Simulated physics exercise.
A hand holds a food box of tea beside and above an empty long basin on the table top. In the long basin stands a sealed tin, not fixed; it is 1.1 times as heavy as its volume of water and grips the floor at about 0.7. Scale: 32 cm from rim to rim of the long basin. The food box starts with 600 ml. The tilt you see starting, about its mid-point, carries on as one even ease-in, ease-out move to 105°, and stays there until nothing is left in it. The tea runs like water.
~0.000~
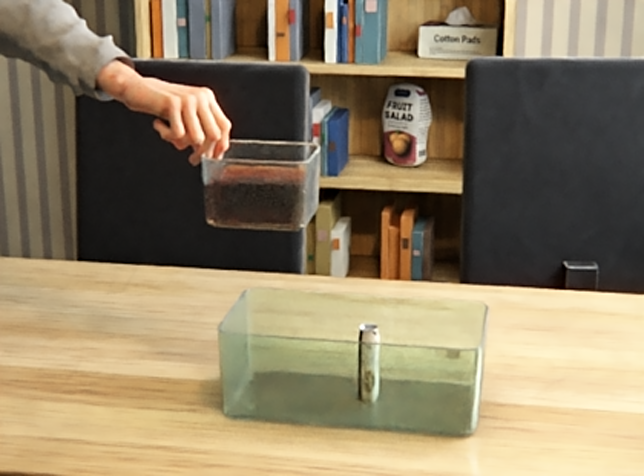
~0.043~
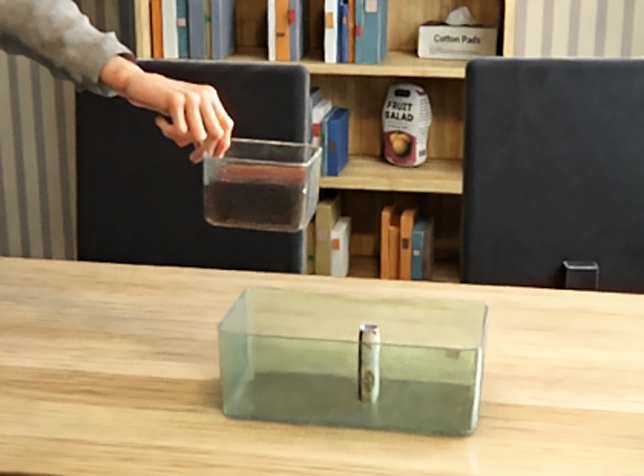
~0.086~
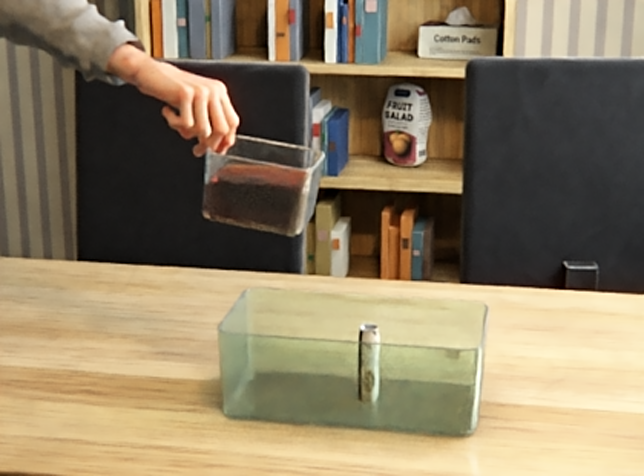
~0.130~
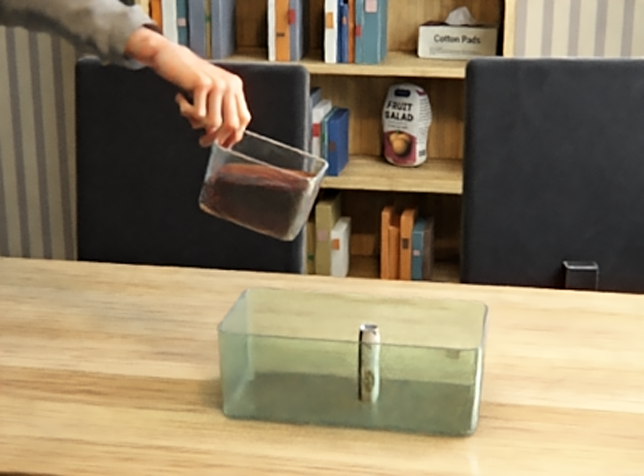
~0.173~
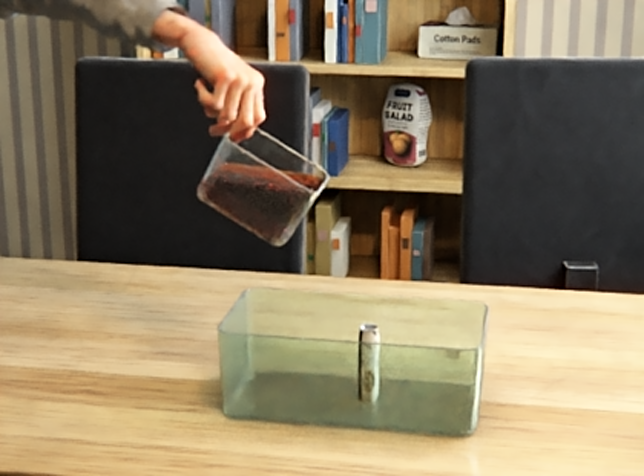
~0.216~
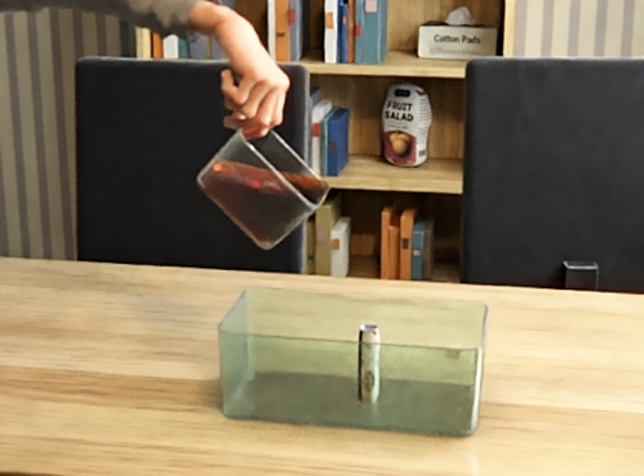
A hand steadily tilts a clear box of dark tea above a green glass basin.
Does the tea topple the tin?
The tin topples.
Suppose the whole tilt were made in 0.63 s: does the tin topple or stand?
The tin goes over.
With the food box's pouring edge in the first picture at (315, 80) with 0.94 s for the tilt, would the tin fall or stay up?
Then it stays up.
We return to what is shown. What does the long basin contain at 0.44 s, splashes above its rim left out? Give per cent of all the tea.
About 24 per cent.
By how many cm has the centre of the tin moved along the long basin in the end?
About 9.0 cm.
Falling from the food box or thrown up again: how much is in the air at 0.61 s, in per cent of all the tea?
Near 10 in a hundred.
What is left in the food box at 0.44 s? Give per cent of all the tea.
Some 26 per cent.
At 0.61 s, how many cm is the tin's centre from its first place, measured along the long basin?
Some 2 cm.
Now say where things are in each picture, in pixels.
The first frame shows tilt 0°; pouring edge (314, 155); surface from (214, 173) to (313, 177); the long basin's rim runs from (232, 310) to (485, 327); the tin's top is at (369, 330).
The second frame shows tilt 2°; pouring edge (315, 157); surface from (215, 173) to (313, 178).
The third frame shows tilt 8°; pouring edge (318, 163); surface from (215, 172) to (313, 180).
The fourth frame shows tilt 18°; pouring edge (321, 173); surface from (215, 172) to (316, 182).
The fifth frame shows tilt 30°; pouring edge (323, 186); surface from (212, 171) to (319, 184).
The sixth frame shows tilt 44°; pouring edge (321, 201); surface from (209, 166) to (319, 189); 1 per cent is over the edge.
After 0.44 s the tilt is 104° and 25 per cent is still to pour; the tin stands where it began.
After 0.61 s the tilt is 105° and 6 per cent is still to pour; the tin leans 11°.
After 0.79 s the tilt is 105° and 0 per cent is still to pour; the tin leans 17°.
After 0.98 s the tilt is 105° and 0 per cent is still to pour; the tin lies on its side.
In the end the tin lies on its side.
